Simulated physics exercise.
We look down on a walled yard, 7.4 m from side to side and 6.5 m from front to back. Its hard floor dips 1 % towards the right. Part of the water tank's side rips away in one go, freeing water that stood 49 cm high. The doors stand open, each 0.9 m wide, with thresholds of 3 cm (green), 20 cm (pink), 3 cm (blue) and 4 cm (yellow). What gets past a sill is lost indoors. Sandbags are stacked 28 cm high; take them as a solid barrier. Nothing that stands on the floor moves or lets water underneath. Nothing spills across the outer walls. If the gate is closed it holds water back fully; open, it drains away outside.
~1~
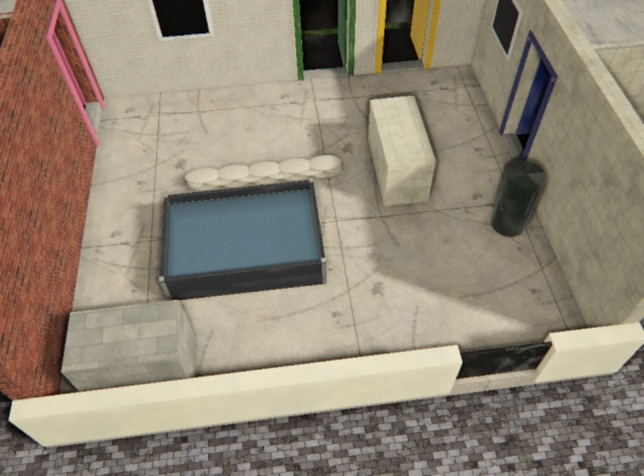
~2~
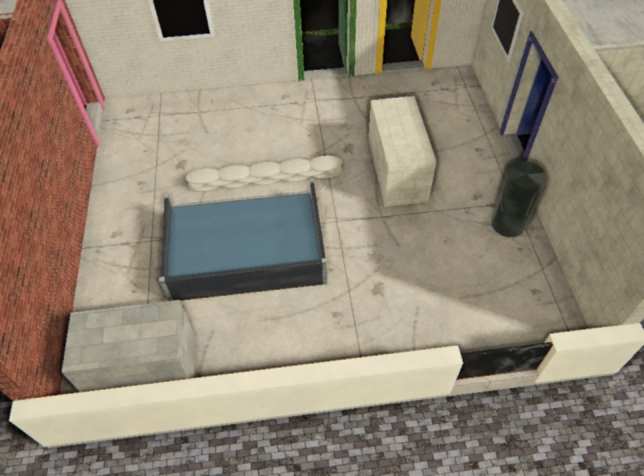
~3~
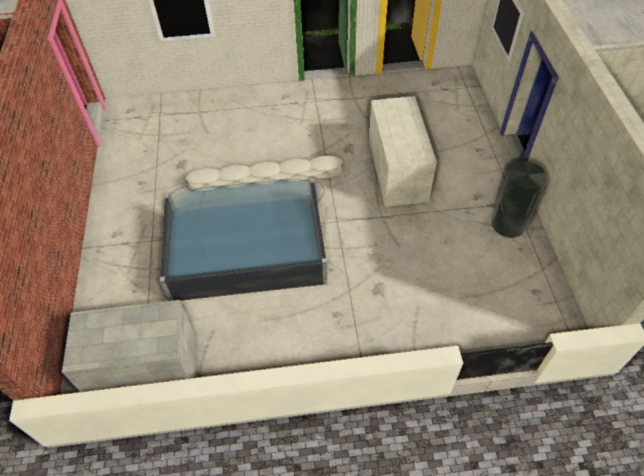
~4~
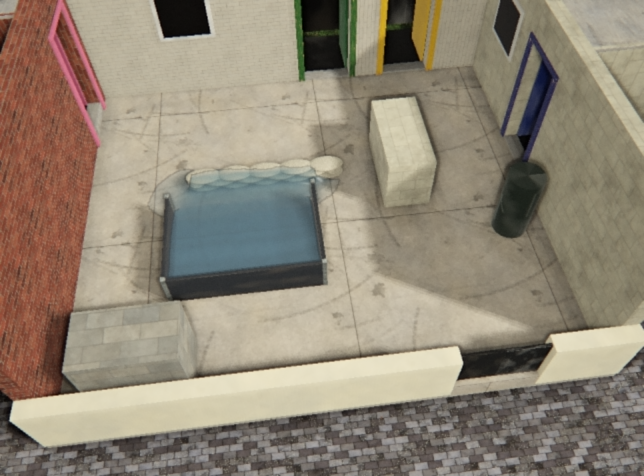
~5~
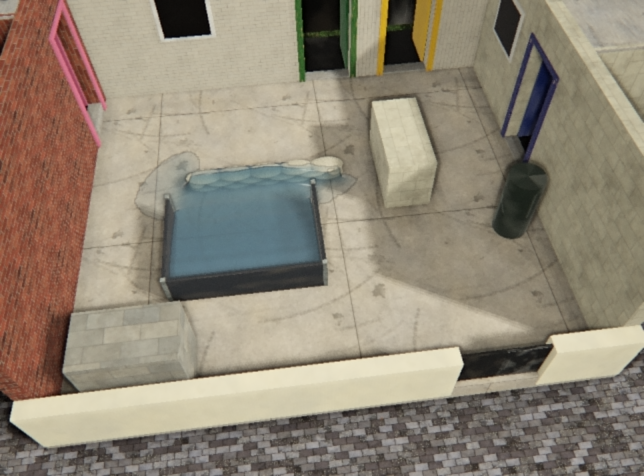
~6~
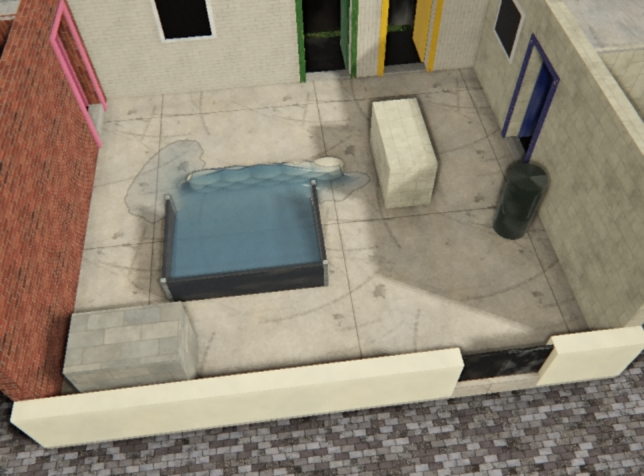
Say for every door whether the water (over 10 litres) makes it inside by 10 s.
Within that time: At the green door it exceeds the limit; at the pink door it keeps below the limit; at the blue door it stays under the limit; at the yellow door it does not reach the limit.
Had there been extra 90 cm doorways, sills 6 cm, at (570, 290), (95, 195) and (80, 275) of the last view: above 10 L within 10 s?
In turn: Under, over, under.
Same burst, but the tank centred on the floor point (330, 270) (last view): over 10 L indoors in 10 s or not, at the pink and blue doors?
Then: Pink not over, blue below.
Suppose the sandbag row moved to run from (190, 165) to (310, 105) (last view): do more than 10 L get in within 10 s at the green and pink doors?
Against that limit: Green over, pink below.
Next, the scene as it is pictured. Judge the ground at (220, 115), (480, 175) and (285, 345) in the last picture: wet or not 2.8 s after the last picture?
In that order: Wet, still dry, still dry.
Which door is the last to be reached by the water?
Last comes the blue one.
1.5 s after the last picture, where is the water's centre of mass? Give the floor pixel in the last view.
Around (247, 209).
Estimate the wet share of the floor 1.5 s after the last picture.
Near 35 per cent is wet.
Then, 0.7 s after the last picture water covers 25 % of the floor and is deepest (36 cm) near (241, 194); green door not reached, pink door not reached, blue door not reached, yellow door not reached.
Then, 1.5 s after the last picture water covers 35 % of the floor and is deepest (25 cm) near (295, 205); green door not reached, pink door 9 cm at the sill, 0 L in, blue door not reached, yellow door not reached.
Then, 2.8 s after the last picture water covers 45 % of the floor and is deepest (20 cm) near (220, 212); green door 8 cm at the sill, 10 L in, pink door 8 cm at the sill, 0 L in, blue door not reached, yellow door not reached.
Then, 5.3 s after the last picture water covers 60 % of the floor and is deepest (13 cm) near (253, 209); green door 5 cm at the sill, 37 L in, pink door 7 cm at the sill, 0 L in, blue door not reached, yellow door 2 cm at the sill, 0 L in.
Then, 9.3 s after the last picture water covers 85 % of the floor and is deepest (10 cm) near (378, 188); green door 3 cm at the sill, 44 L in, pink door 4 cm at the sill, 0 L in, blue door 4 cm at the sill, 1 L in, yellow door 4 cm at the sill, 2 L in.
